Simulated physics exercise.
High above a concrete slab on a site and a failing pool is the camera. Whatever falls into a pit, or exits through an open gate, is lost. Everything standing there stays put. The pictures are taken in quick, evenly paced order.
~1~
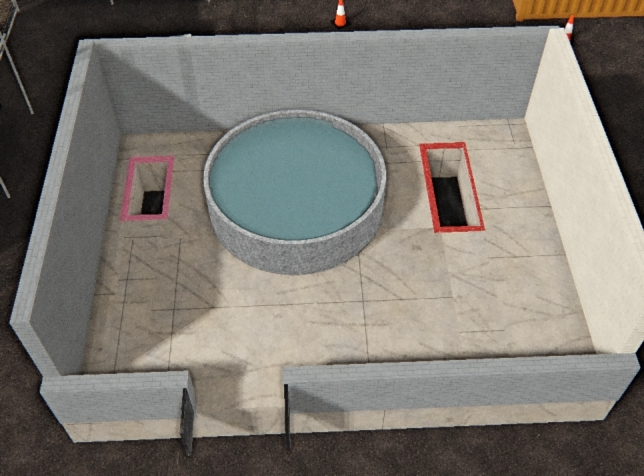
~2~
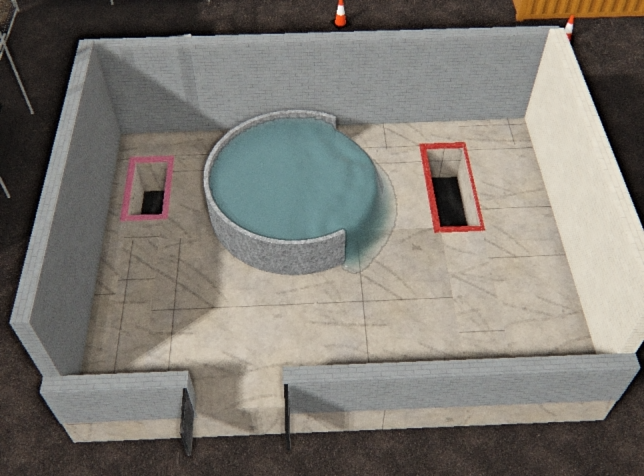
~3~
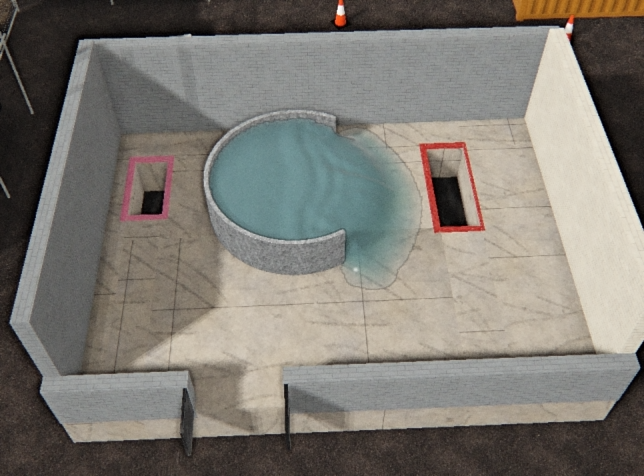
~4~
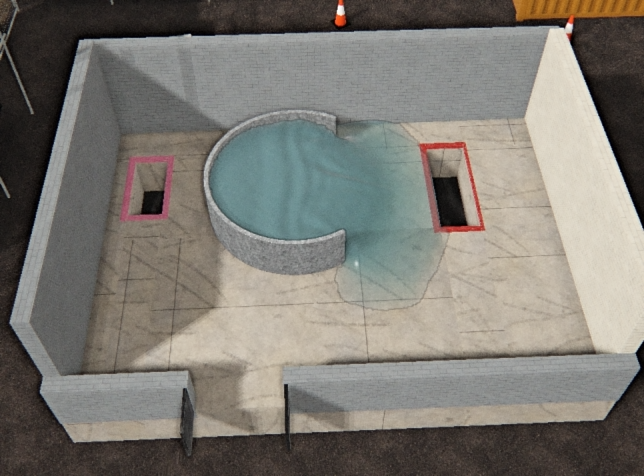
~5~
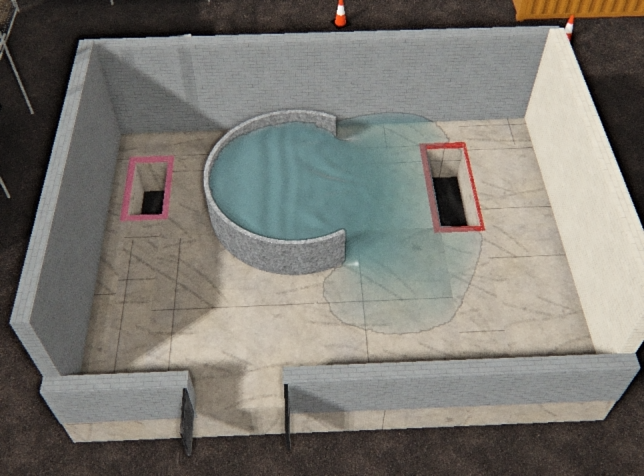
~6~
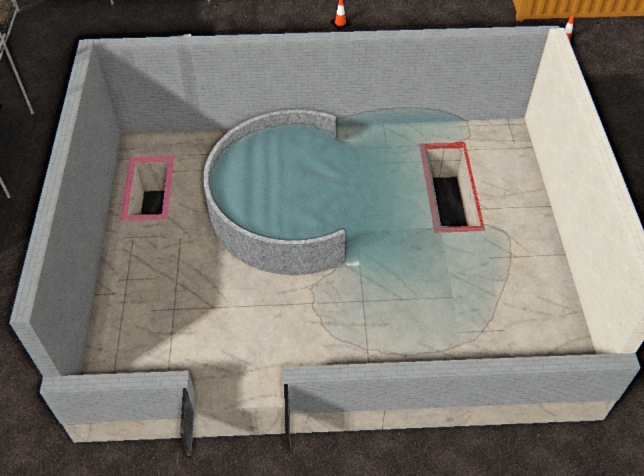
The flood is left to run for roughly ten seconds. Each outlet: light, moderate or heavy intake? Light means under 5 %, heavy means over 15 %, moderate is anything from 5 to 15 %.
Intake - gate: Light, red pit: Heavy, pink pit: Light.
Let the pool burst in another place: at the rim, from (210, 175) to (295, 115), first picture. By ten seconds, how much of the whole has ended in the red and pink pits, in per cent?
The red pit gets 4 per cent and the pink pit 70 per cent.
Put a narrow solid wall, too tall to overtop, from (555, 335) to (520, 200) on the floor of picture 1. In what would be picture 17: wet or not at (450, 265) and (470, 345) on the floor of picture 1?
Log, in order: Waterlogged / waterlogged.
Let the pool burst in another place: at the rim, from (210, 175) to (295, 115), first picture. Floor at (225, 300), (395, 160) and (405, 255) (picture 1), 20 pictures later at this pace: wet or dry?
In the order asked: Out of reach, sodden, out of reach.
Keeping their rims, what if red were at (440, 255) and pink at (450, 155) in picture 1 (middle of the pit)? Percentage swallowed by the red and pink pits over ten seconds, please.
Red: 40 %; pink: 40 %.
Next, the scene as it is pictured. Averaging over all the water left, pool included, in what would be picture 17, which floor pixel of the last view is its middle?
Somewhere around (376, 219) in the last view.
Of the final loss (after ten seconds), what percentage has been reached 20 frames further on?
60 per cent.
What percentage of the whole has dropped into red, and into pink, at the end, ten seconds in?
About 56 percent for the first and about 4 percent for the second.
A moment on, water covers 45 % of the floor; the gate 0 %, the red pit 11 %, the pink pit 0 %.
Next, water covers 50 % of the floor; the gate 0 %, the red pit 23 %, the pink pit 0 %.
Then, water covers 60 % of the floor; the gate 0 %, the red pit 35 %, the pink pit 0 %.
Later, water covers 85 % of the floor; the gate 0 %, the red pit 48 %, the pink pit 0 %.
In the end, water covers 95 % of the floor; the gate 2 %, the red pit 56 %, the pink pit 3 %.
